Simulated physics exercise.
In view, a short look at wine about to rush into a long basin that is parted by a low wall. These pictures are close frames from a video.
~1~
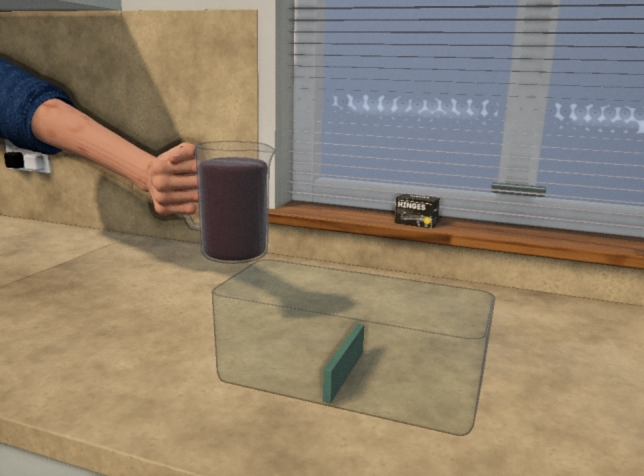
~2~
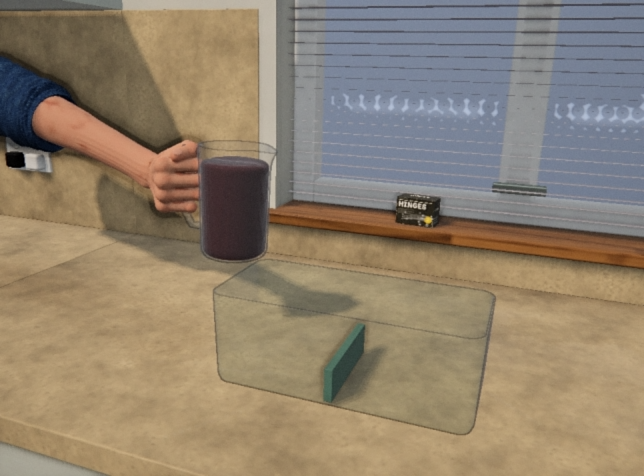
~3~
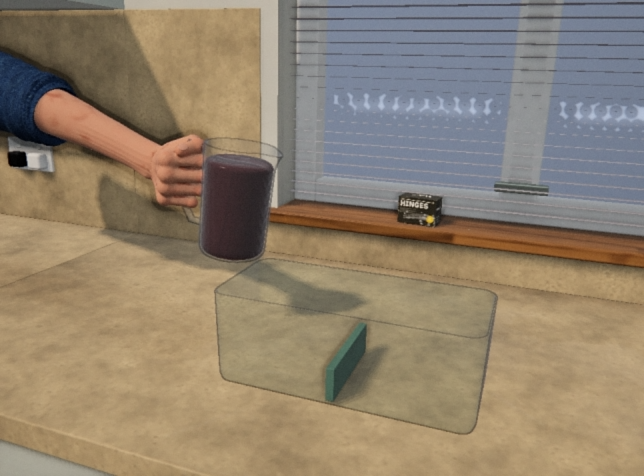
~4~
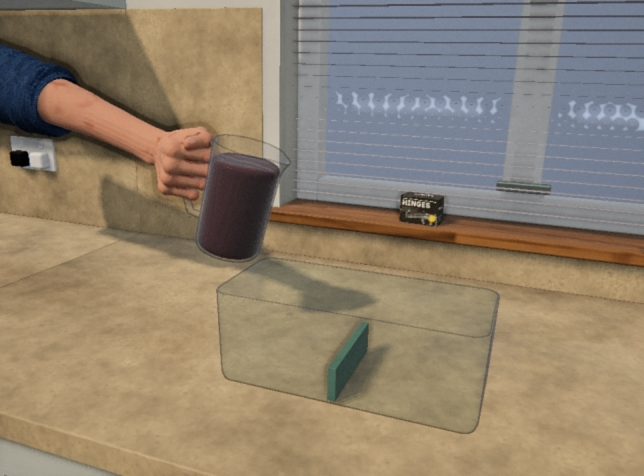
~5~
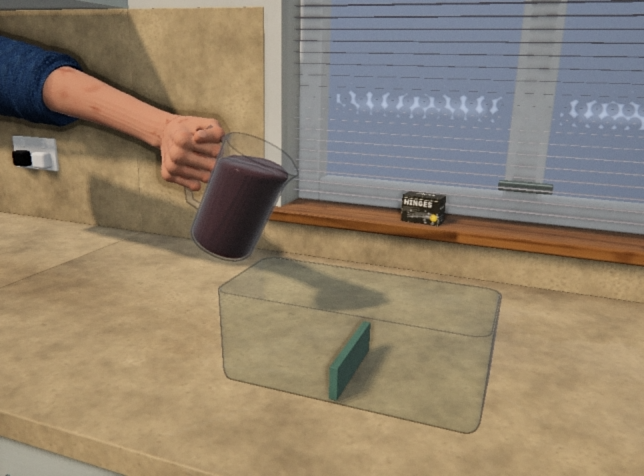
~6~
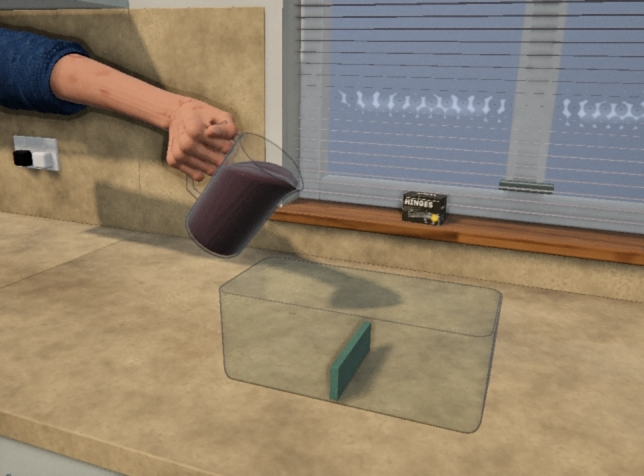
On a kitchen counter, a hand tilts a jug of wine rightward above a clear basin.
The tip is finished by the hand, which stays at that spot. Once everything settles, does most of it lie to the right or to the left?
To the left.
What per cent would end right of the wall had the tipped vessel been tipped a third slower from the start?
Somewhere near 10 percent.
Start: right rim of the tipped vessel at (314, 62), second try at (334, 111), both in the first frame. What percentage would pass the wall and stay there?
Roughly 90 per cent, and 90 per cent.
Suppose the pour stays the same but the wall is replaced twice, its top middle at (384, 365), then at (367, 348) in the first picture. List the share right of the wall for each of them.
It works out to around 20 per cent for the first and around 5 per cent for the second.
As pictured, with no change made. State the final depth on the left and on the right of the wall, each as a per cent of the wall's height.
The left side ends up close to 60, the right side close to 10.
A moment on, the tilt is 105° and 62 per cent is still to pour, 18 is left of the wall and 3 right of it.
Next, the tilt is 109° and 22 per cent is still to pour, 59 is left of the wall and 5 right of it.
Then the tilt is 109° and 4 per cent is still to pour, 81 is left of the wall and 10 right of it.
Later the tilt is 109° and 0 per cent is still to pour, 87 is left of the wall and 10 right of it.
In the end 85 per cent lies left of the wall, 13 right of it and 2 outside.
